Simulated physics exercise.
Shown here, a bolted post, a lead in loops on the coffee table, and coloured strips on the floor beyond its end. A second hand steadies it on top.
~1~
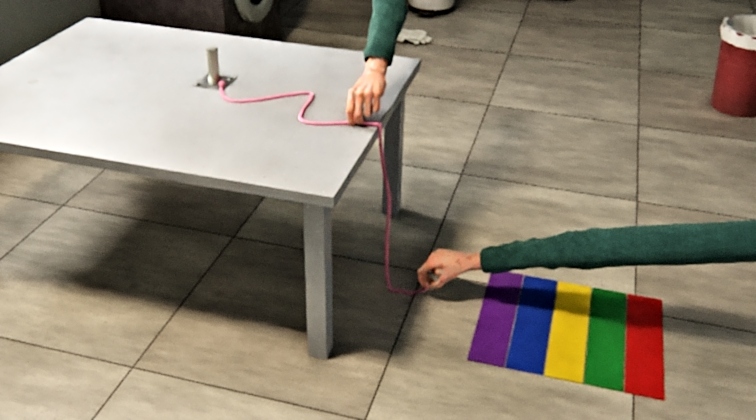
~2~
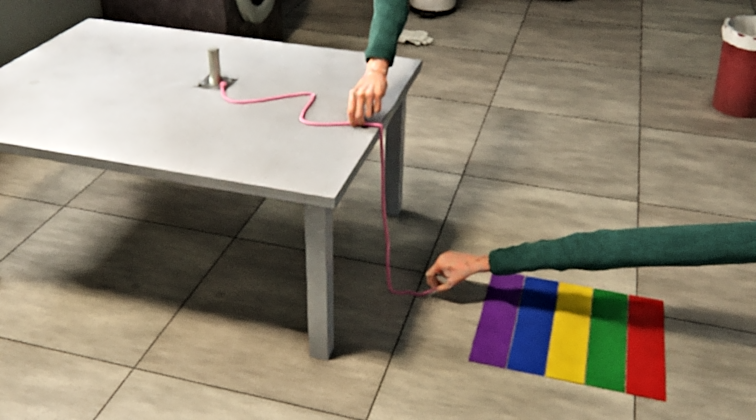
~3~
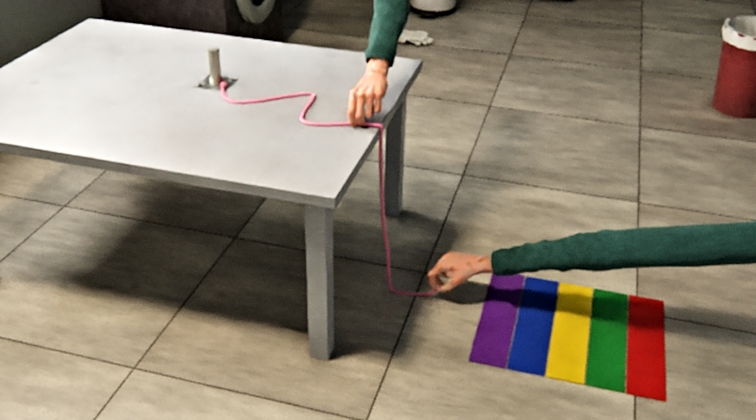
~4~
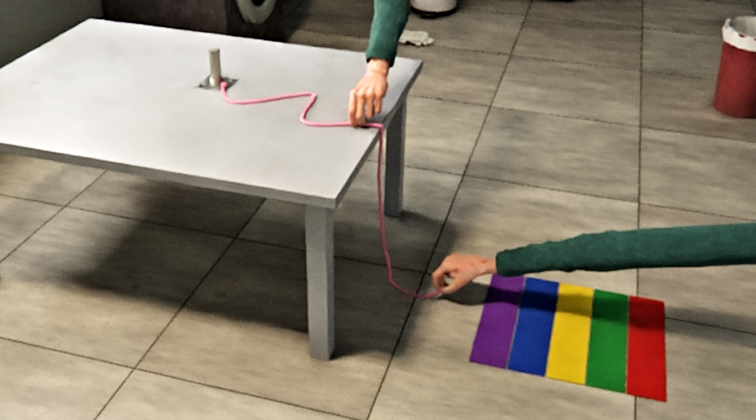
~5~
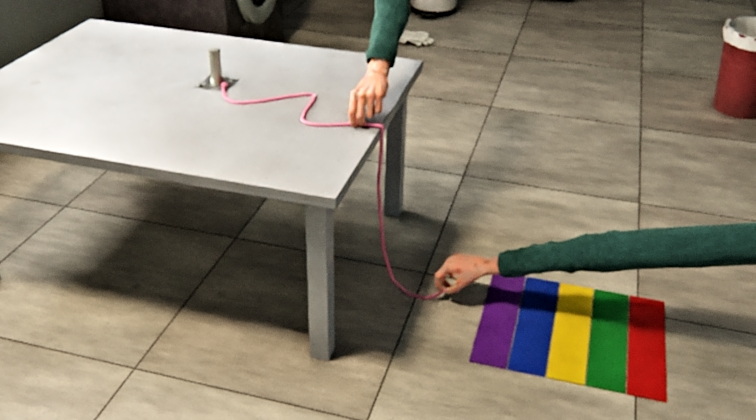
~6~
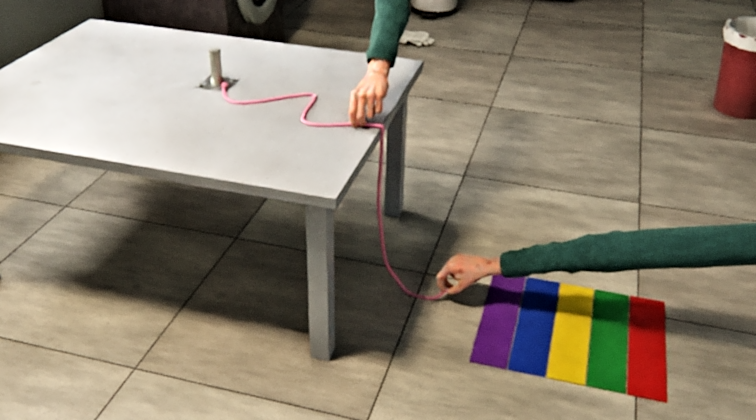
A hand in a green sleeve, low at the right, draws the end of a pink lead very slightly rightward near the tiled floor, and the hanging part shifts from angular to a softer curve. Another green-sleeved hand stays at the table's edge, where the lead winds from a short post across the pale top. Seen steadily from above, purple, blue, yellow, green and red strips lie at right.
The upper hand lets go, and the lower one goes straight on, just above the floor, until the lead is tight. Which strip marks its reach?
The red one.
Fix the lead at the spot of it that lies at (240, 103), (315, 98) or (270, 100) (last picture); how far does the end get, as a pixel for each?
About (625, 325), (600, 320) and (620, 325).
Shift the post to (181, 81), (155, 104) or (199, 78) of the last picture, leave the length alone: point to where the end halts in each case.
Try by try, around (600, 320), (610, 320) and (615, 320).
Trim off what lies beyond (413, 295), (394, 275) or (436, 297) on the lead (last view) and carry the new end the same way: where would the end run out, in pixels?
Near (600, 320), (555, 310) and (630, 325).
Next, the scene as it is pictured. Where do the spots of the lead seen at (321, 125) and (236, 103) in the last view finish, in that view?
At (411, 139), then (268, 93).
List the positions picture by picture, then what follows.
In the first picture, end (428, 285); purple (490, 345); blue (527, 353); yellow (566, 360); green (605, 368); red (645, 376).
In the second picture, end (436, 288); lead through (225, 98) (299, 94) (306, 122) (381, 137) (384, 209) (388, 274).
In the third picture, end (438, 288).
In the fourth picture, end (442, 289); lead through (226, 99) (300, 95) (306, 123) (381, 137) (381, 208) (389, 274).
In the fifth picture, end (445, 290).
In the sixth picture, end (447, 290); lead through (227, 99) (300, 95) (307, 123) (382, 137) (379, 208) (392, 273).
Soon after, end near (590, 317); over yellow.
After that, end near (628, 325); over green.
At the stop, end near (651, 329); over red. It halts on the red strip.
